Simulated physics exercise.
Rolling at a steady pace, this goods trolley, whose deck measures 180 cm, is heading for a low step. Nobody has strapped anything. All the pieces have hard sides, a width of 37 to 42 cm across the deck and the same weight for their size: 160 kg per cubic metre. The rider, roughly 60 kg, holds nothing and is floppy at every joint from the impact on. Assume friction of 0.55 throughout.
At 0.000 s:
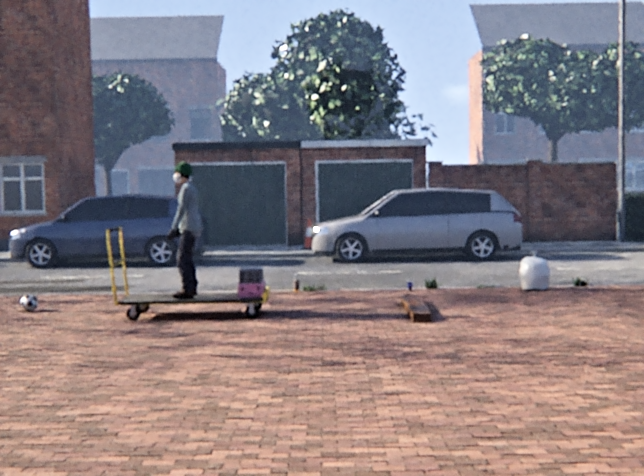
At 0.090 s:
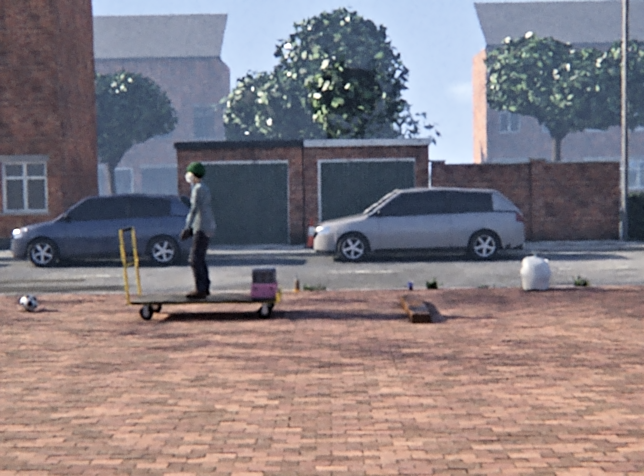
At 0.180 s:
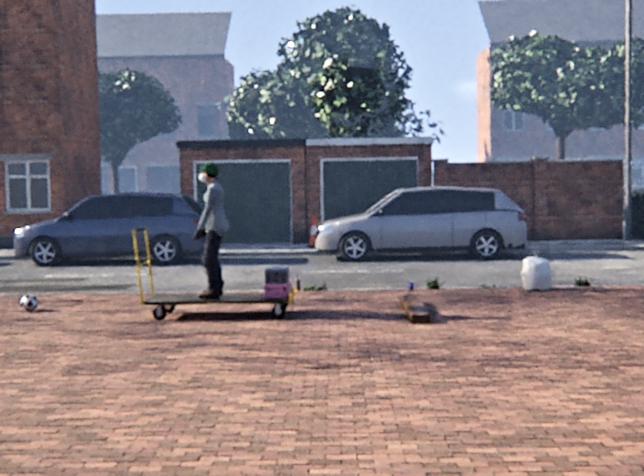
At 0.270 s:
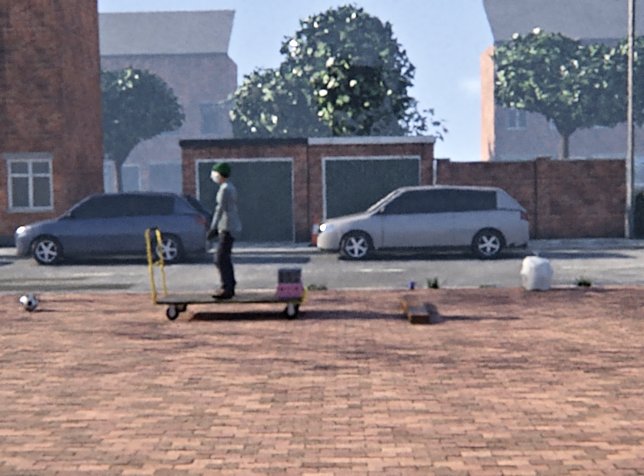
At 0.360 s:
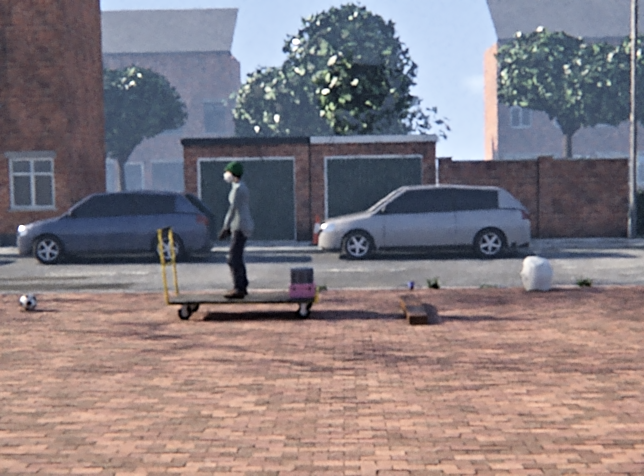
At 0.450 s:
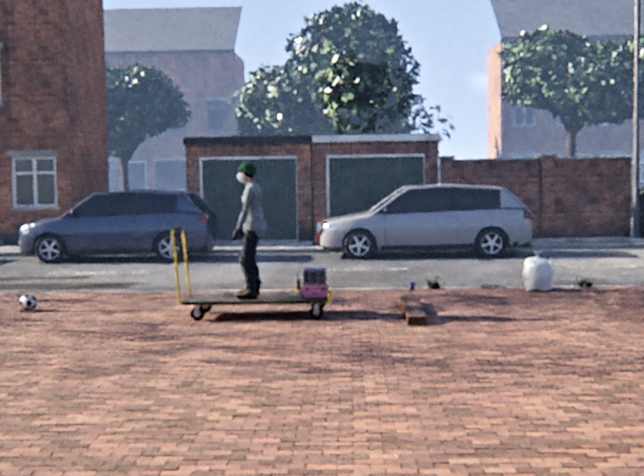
Brick-paved yard beside a street with parked cars, a person in a green hat standing on a goods trolley rolling steadily right.
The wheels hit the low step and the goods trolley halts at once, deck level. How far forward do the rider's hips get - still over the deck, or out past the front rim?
They get out past the front rim.
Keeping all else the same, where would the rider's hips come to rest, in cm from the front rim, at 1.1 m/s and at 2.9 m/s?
Behind by 50 cm the first time, past by 60 cm the second.
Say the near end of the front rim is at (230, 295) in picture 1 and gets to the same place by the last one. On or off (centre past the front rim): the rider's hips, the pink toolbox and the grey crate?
If so, the hips would be past the rim, the pink one still in place and the grey one past the rim.
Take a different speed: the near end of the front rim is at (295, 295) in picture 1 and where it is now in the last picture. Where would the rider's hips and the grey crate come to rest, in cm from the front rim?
Hips 50 behind, grey 10 behind.
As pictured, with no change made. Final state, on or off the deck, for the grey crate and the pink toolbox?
End result - grey: Goes over; pink: Stays.
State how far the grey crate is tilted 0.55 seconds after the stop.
I'd put the tilt at close to 100°.
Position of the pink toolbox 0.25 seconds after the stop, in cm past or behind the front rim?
Behind the rim by about 20 cm.
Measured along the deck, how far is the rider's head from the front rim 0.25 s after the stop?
About 60 cm behind the front rim.
The wheels strike at 0.98 s.
After 1.23 s the rider's hips are 42 cm behind the rim, near (376, 243) in the last picture's view.
After 1.53 s the rider's hips are 2 cm behind the rim, near (408, 272) in the last picture's view.
After 1.98 s the rider's hips are 17 cm past the rim, near (424, 286) in the last picture's view.
Final state at 3.2 s, past the rim, grey crate and the rider's hips; behind it, pink toolbox.
